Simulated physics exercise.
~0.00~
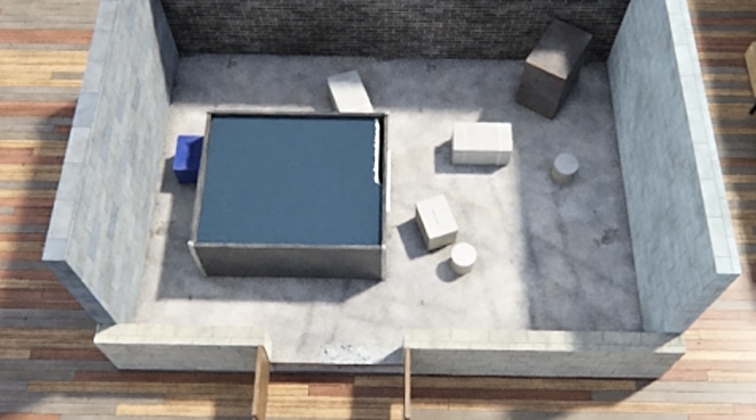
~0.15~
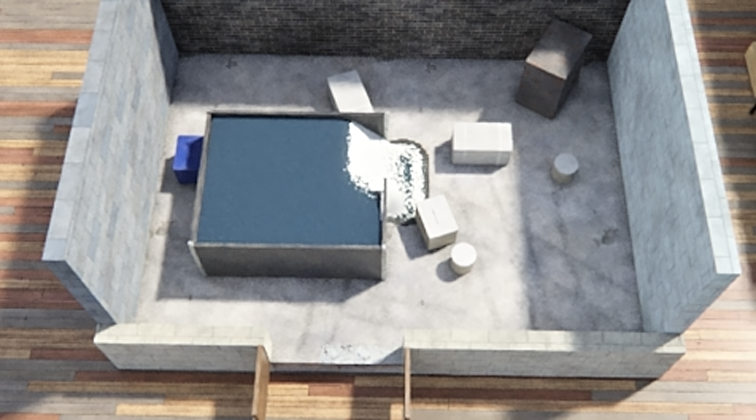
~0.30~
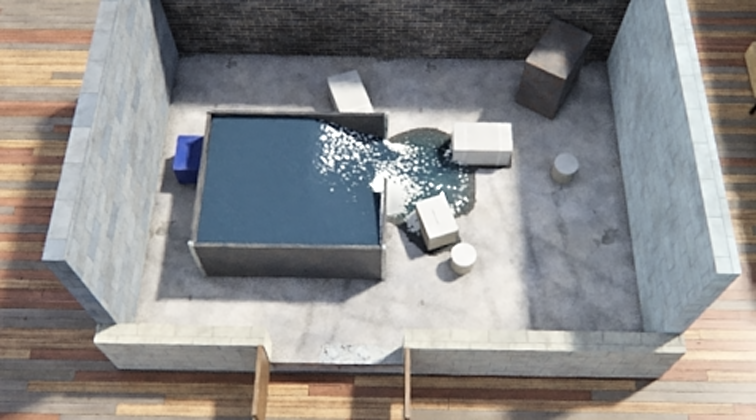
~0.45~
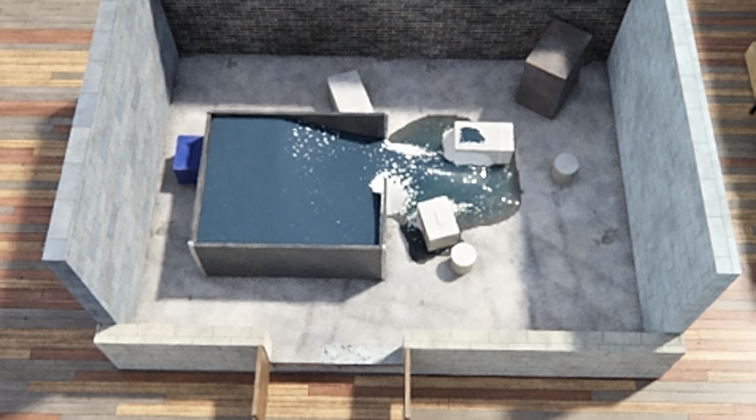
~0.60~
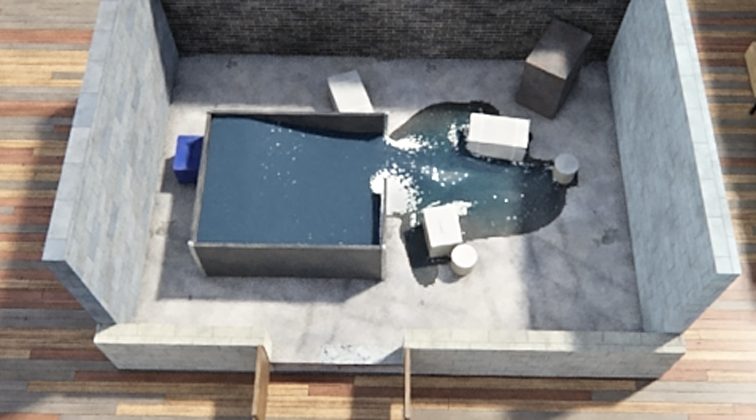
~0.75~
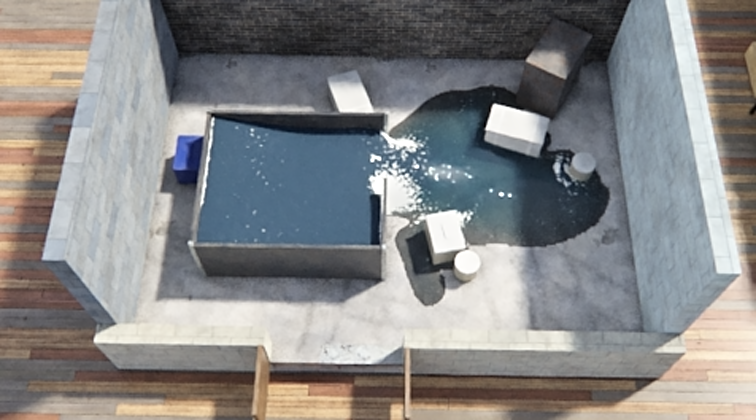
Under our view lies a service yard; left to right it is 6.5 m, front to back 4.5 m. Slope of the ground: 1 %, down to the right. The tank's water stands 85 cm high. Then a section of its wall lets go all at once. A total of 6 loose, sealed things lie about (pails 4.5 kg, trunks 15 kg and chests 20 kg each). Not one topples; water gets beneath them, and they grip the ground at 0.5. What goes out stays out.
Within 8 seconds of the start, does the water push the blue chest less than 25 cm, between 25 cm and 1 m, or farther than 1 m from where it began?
Between 25 cm and 1 m.
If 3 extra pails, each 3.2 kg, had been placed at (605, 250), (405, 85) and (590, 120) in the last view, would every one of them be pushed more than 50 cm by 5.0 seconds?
Taking them in the order given: Exceeds it, exceeds it and exceeds it.
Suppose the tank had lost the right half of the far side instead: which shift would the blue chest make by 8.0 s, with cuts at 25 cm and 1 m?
So, for the blue chest: It is carried a long way.
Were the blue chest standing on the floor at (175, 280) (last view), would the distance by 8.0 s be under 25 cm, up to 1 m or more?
In the end it is hauled off.
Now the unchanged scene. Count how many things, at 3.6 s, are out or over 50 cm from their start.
By that point, 2.
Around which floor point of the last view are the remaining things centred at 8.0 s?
The centre is close to (357, 190).
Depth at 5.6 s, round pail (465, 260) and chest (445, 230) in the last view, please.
Close to 12 and 9 centimetres.
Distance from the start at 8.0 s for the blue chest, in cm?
60 cm.
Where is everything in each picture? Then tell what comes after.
The blue chest at (190, 152) rests on the ground; water covers 4.4 m2; 0 of 6 have shifted, in the first picture.
The blue chest at (190, 152) rests on the ground; water covers 5.1 m2; 0 of 6 have shifted, in the second picture.
The blue chest at (190, 152), on the bottom; 6.1 m2 under water; 0 of 6 have shifted, in the third picture.
The blue chest at (190, 152) rests on the ground; water covers 7.2 m2; 0 of 6 have shifted, in the fourth picture.
The blue chest at (190, 152), on the bottom; water covers 8.7 m2; 2 of 6 have shifted, in the fifth picture.
The blue chest at (190, 152), on the bottom; water covers 10.3 m2; 4 of 6 have shifted, in the sixth picture.
After 1.6 s the blue chest is near (190, 152), 0.0 m from its start, aground; 0 of 6 are out; 2 afloat.
After 3.6 s the blue chest is near (190, 152), 0.0 m from its start, aground; 0 of 6 are out; 2 afloat.
After 5.6 s the blue chest is near (190, 152), 0.0 m from its start, aground; 0 of 6 are out; 5 afloat.
After 8.0 s the blue chest is near (189, 112), 0.6 m from its start, afloat; 0 of 6 are out; 6 afloat.
